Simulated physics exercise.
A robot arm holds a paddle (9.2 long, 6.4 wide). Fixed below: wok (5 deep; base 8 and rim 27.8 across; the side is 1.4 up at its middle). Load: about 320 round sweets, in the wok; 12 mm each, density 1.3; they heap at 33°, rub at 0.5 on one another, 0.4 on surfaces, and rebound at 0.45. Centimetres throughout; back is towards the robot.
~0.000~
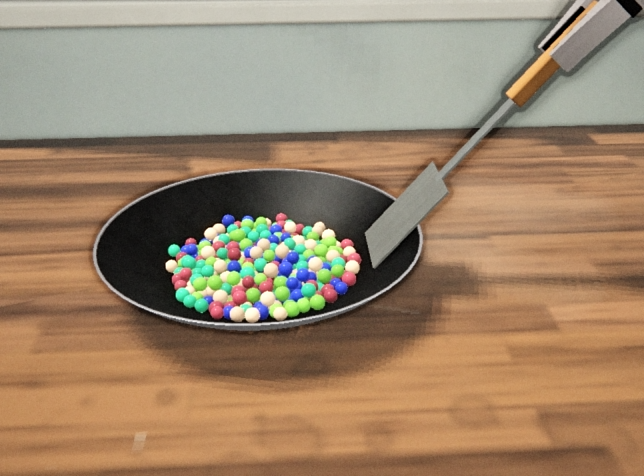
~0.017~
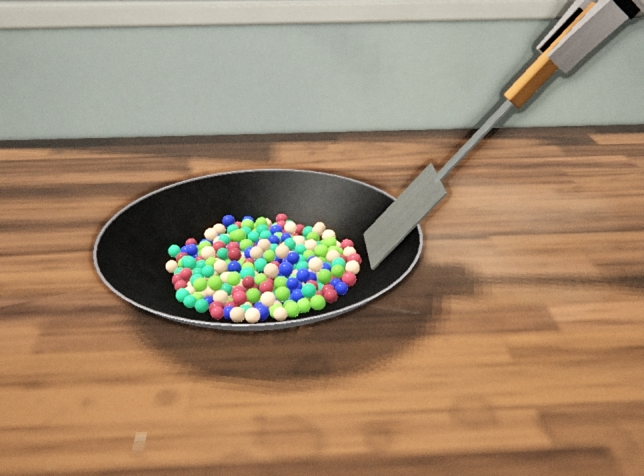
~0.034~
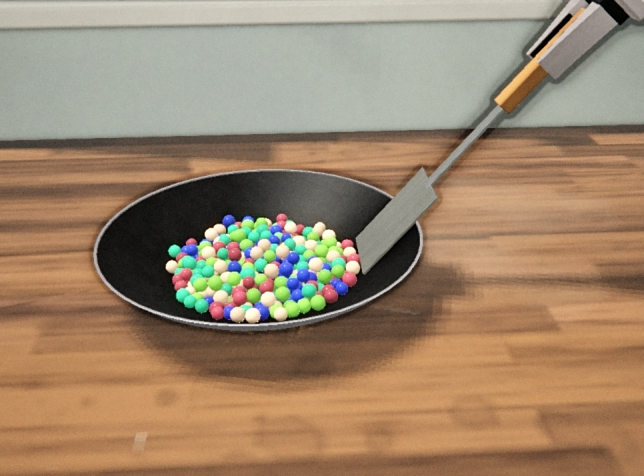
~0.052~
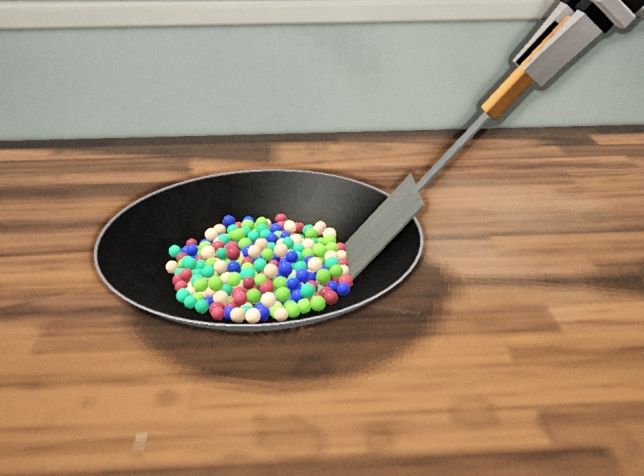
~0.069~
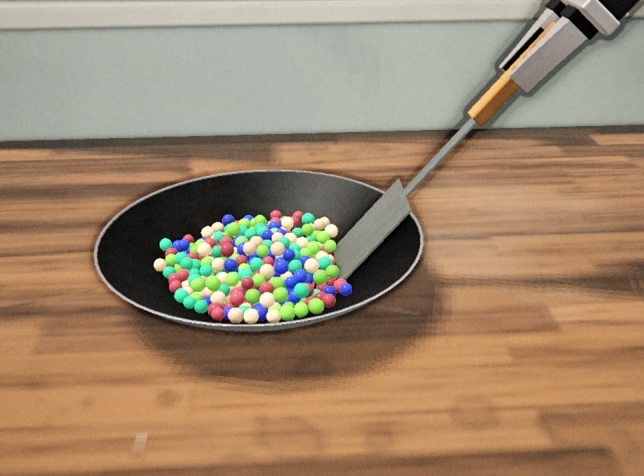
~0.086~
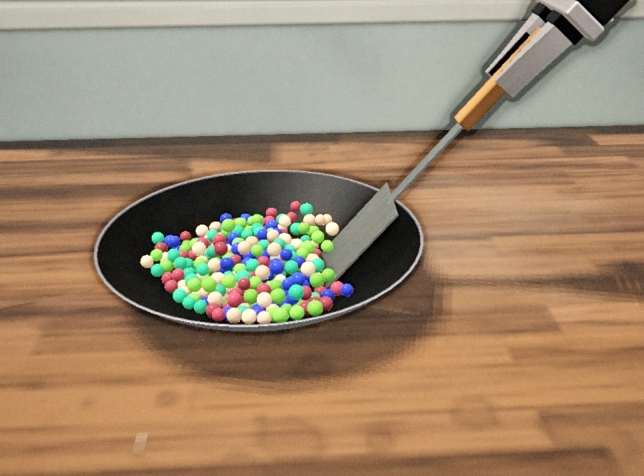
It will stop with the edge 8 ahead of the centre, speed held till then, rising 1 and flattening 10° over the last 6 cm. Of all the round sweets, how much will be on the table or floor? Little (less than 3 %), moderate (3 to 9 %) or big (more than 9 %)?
A moderate share, 3 to 9 %, ends on the table or floor.
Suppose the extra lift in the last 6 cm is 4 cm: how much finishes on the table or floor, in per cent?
Some 5 per cent.
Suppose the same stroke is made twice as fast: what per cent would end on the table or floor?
In that case some 35 per cent.
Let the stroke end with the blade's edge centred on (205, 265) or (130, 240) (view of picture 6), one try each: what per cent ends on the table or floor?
Some 0 and 30 per cent.
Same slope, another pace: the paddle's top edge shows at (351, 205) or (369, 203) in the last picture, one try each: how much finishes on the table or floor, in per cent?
About 35 and 25 per cent.
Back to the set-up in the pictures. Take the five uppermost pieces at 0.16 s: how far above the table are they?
Roughly 5 cm.
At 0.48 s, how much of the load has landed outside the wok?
About 4 per cent.
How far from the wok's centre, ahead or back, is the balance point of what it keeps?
About 5.0 cm ahead.
After 0.16 s, sloping 50°, highest piece 5 above the table; 320 in the wok.
After 0.24 s, sloping 46°, highest piece 6 above the table; 320 in the wok.
After 0.48 s, sloping 40°, highest piece 6 above the table; 303 in the wok, 16 on the table or floor, 1 on the blade or in flight.
After 1.53 s, sloping 40°, highest piece 6 above the table; 303 in the wok, 17 on the table or floor.
In the end, 303 in the wok, 17 on the table or floor. That is 5 % on the table or floor.
